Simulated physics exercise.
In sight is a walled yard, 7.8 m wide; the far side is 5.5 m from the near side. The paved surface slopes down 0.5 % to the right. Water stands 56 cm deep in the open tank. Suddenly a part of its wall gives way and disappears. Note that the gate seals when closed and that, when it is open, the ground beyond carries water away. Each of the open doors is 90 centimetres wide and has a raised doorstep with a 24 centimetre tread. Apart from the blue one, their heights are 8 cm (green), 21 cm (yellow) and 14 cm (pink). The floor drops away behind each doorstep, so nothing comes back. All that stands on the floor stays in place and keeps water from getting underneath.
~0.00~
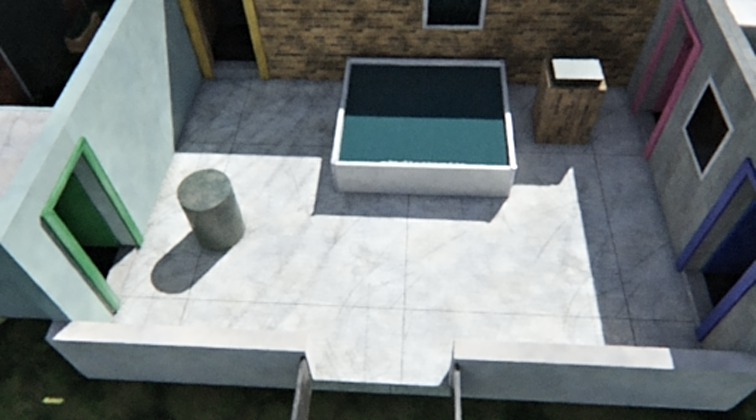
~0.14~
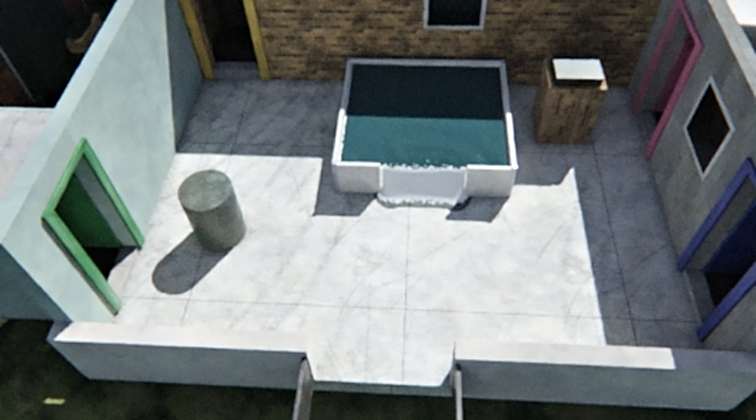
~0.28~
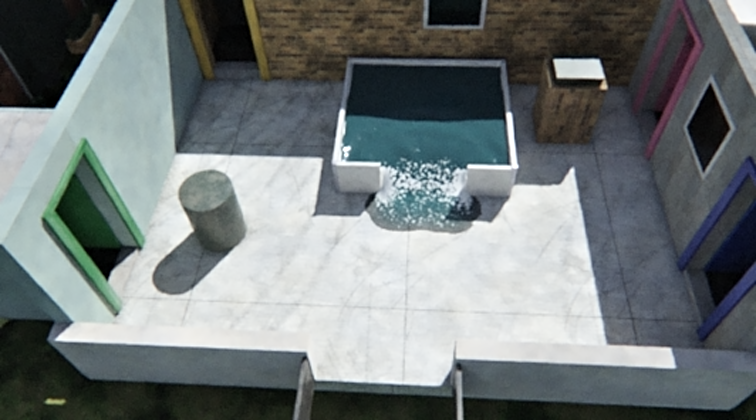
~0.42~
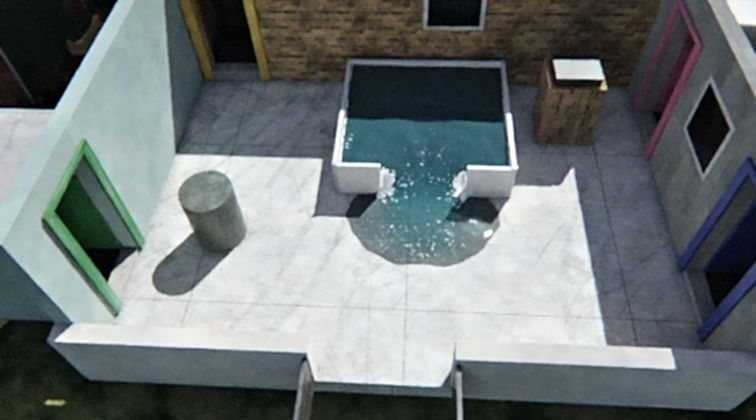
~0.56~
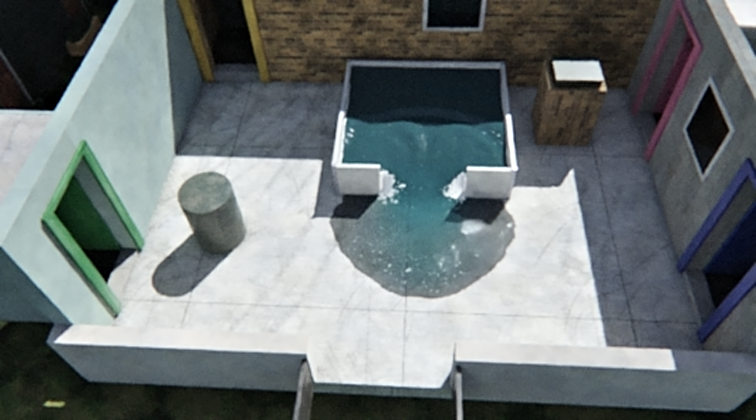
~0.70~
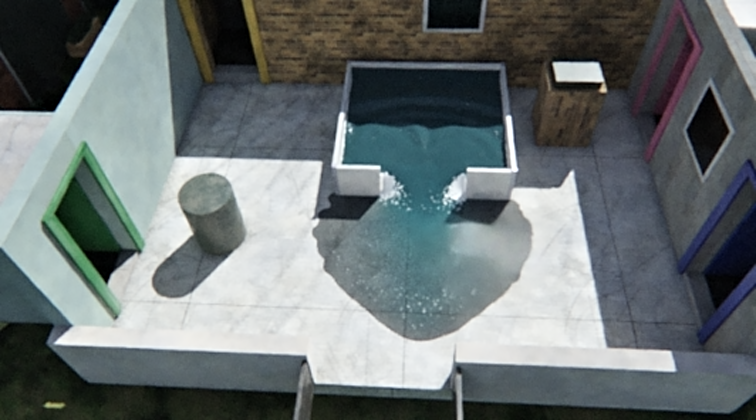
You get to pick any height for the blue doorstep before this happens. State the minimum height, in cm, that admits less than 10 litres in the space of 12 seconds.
13.5 cm, roughly.
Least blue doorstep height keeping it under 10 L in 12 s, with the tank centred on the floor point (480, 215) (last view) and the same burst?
In that case about 20 cm.
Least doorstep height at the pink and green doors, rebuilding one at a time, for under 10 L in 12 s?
Roughly 7.5 cm for the pink door and roughly 6.5 cm for the green door.
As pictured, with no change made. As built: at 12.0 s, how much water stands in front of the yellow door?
Lab note: Depth approx. 3.5 cm.
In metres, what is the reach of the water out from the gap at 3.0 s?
Front distance: Approx. 5.0 m.
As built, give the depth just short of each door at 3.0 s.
Depths in cm: Green 0, yellow 0, pink 0, blue 10.
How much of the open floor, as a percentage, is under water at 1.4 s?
Some 25 in a hundred.
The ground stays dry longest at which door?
Yellow.
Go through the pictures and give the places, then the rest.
The first frame shows the open tank at (424, 112) is whole and still, 56 cm deep; the blue door at (721, 260) is dry.
In the second frame, the front is at (384, 203), 0.2 m from the gap at (423, 185); 0.2 m2 of floor is wet, 56 cm left at the back.
In the third frame, the front is at (387, 224), 0.7 m from the gap at (423, 185); 0.9 m2 of floor is wet, 56 cm left at the back.
In the fourth frame, the front is at (397, 259), 1.3 m from the gap at (423, 186); 2.1 m2 of floor is wet, 56 cm left at the back.
In the fifth frame, the front is at (399, 289), 1.7 m from the gap at (422, 187); 3.2 m2 of floor is wet, 56 cm left at the back.
In the sixth frame, the gap is at (423, 188), the front 2.4 m out at (416, 335); the back of the open tank holds 56 cm; the blue door at (723, 262), 4.1 m from the gap, is still 2.4 m from the nearest water.
After 1.4 s water covers 25 % of the floor, deepest (34 cm) near (423, 204); it has not reached the blue door.
After 3.0 s water covers 40 % of the floor, deepest (28 cm) near (697, 382); 10 cm at the blue door, 0 litres in over its 10 cm doorstep.
After 12.0 s water covers 95 % of the floor, deepest (12 cm) near (653, 184); 7 cm at the blue door, 37 litres in over its 10 cm doorstep.
At the blue door as built, the water arrived by 2.7 s and peaked near 16 cm at 3.8 s.
Run again over the same 12 s with other heights there, 22 litres in over 11.5 cm, 3 litres over 16 cm. The limit of 10 litres is kept from about 13.5 cm up.
